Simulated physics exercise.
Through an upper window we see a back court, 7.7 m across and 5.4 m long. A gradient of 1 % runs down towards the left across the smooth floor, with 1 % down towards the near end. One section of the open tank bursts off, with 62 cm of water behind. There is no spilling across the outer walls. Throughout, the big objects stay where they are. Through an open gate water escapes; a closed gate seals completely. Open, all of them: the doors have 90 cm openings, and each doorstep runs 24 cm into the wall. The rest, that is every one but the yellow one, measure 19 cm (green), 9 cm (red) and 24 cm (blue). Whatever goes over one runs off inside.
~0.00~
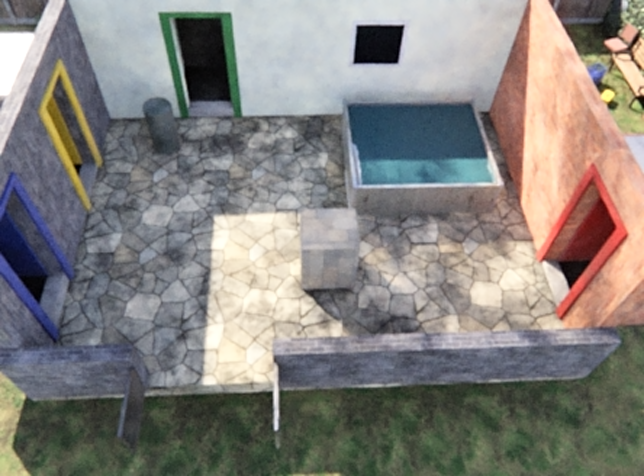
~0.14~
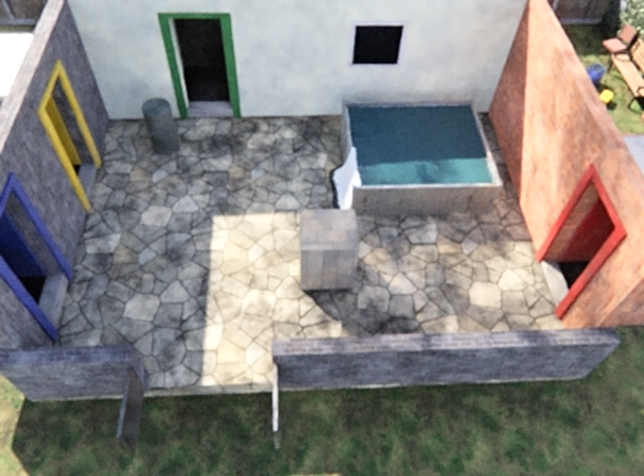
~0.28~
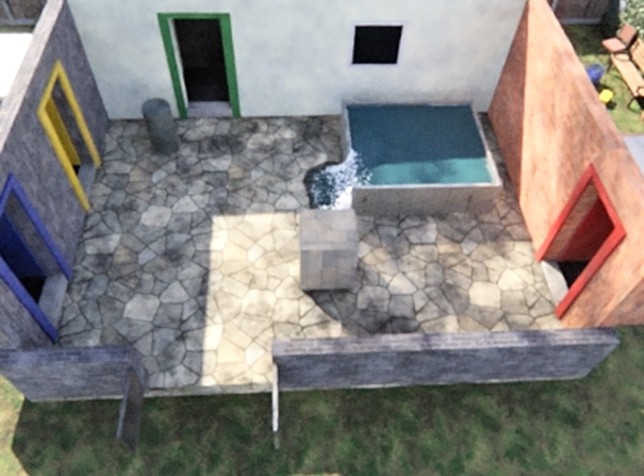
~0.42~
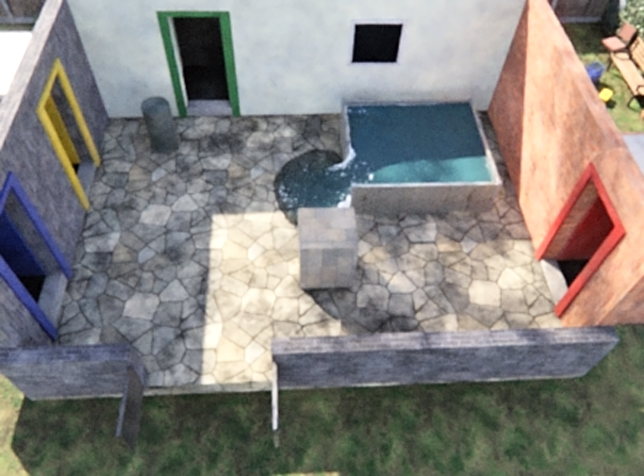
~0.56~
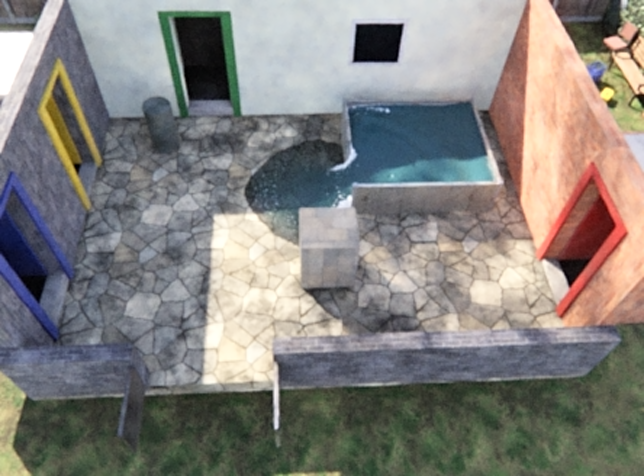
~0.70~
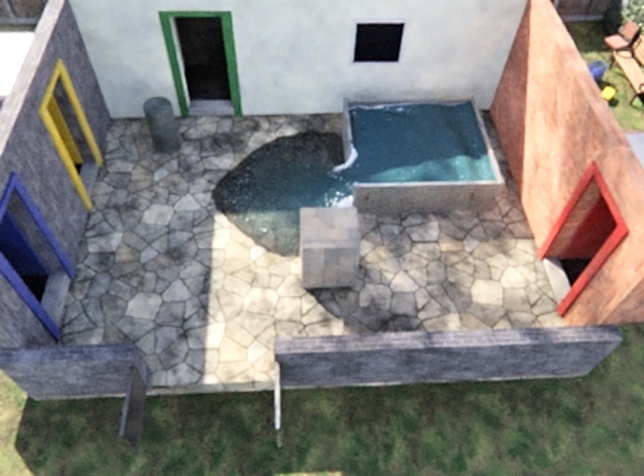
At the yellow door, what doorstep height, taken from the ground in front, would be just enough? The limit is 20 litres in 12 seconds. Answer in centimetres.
17 cm.
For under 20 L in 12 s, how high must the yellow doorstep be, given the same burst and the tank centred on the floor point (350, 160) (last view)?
23 cm, give or take.
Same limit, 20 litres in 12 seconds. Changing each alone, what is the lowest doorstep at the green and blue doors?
You'd want some 6.5 cm at green and some 18 cm at blue.
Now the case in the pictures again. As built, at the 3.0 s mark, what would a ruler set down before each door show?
Door by door in centimetres - green 9, red 0, yellow 23, blue 22.
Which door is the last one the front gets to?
Coming last is the red one.
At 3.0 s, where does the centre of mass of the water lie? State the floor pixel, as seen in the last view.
Approximately (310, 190).
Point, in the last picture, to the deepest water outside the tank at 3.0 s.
Around pixel (48, 374).
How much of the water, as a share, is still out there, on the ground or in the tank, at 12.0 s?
Water still present: Approx. 78 %.
After 1.4 s water covers 35 % of the floor, deepest (38 cm) near (345, 192); it has not reached the yellow door.
After 3.0 s water covers 55 % of the floor, deepest (36 cm) near (48, 374); 23 cm at the yellow door, 19 litres in over its 15 cm doorstep.
After 12.0 s water covers 95 % of the floor, deepest (14 cm) near (48, 374); 10 cm at the yellow door, 43 litres in over its 15 cm doorstep.
At the yellow door as built, the water arrived by 1.5 s and peaked near 24 cm at 2.6 s.
With a doorstep of 14 cm, 59 litres would have come in within the 12 s; with 19 cm, 11 litres. So under 20 litres takes about 17 cm.
